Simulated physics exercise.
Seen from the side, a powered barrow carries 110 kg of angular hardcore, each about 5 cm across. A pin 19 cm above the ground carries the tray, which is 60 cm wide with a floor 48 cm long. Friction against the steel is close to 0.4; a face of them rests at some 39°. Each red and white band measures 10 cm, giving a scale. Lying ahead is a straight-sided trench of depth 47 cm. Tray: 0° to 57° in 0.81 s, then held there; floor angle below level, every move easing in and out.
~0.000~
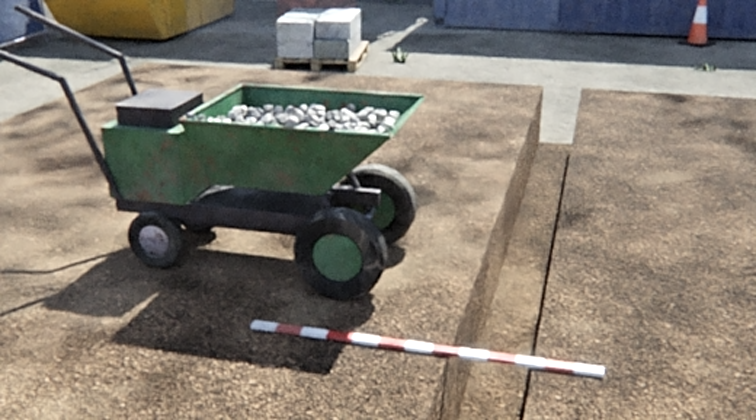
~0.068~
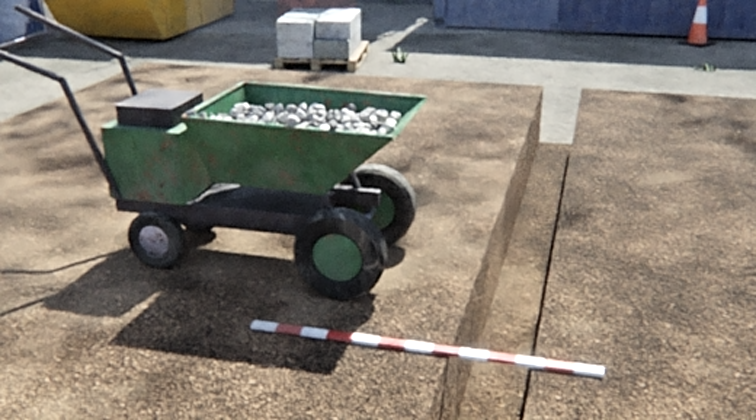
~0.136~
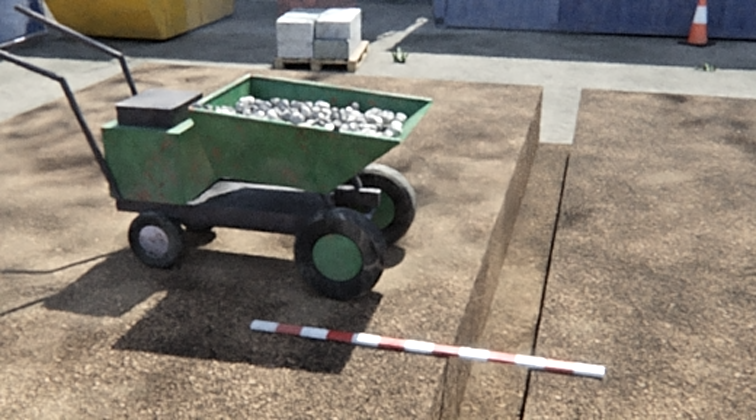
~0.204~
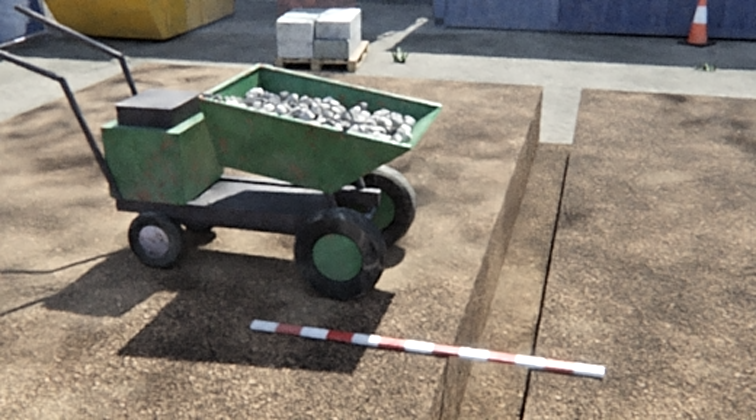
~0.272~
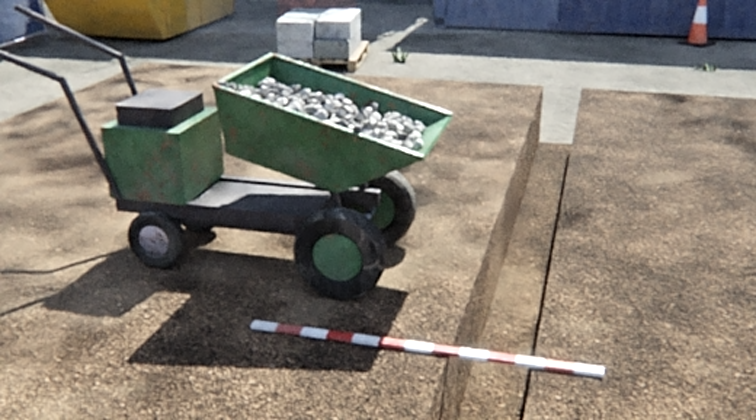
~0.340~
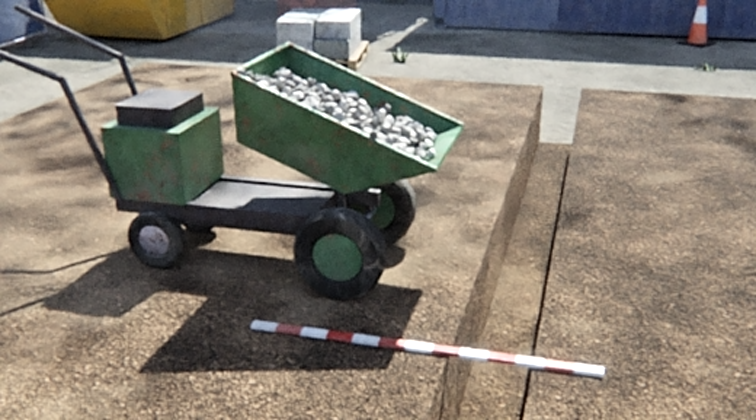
On a gravelly yard, a green barrow's tray of stones steadily tilts down toward the right.
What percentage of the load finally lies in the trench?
About 49 per cent.
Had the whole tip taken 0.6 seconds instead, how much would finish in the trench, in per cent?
Close to 45 percent, then.
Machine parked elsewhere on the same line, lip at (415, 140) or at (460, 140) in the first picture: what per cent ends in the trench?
It comes to about 35 and 10 in a hundred.
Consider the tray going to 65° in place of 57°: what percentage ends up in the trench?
The trench would hold about 75% of it.
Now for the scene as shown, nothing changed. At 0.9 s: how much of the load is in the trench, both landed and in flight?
Roughly 10 percent of the load.
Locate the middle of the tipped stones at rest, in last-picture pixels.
The resting stones are centred at roughly (516, 370).
After 0.6 s the floor is at 48°; 100 % in the tray; the foremost stones are at (465, 199).
After 0.9 s the floor is at 57°; 91 % in the tray, 9 % in the trench; the foremost stones are at (525, 283).
After 1.3 s the floor is at 57°; 60 % in the tray, 29 % in the trench, 11 % past the trench; the foremost stones are at (612, 291).
After 3.2 s the floor is at 57°; 38 % in the tray, 49 % in the trench, 12 % past the trench; the foremost stones are at (659, 295).
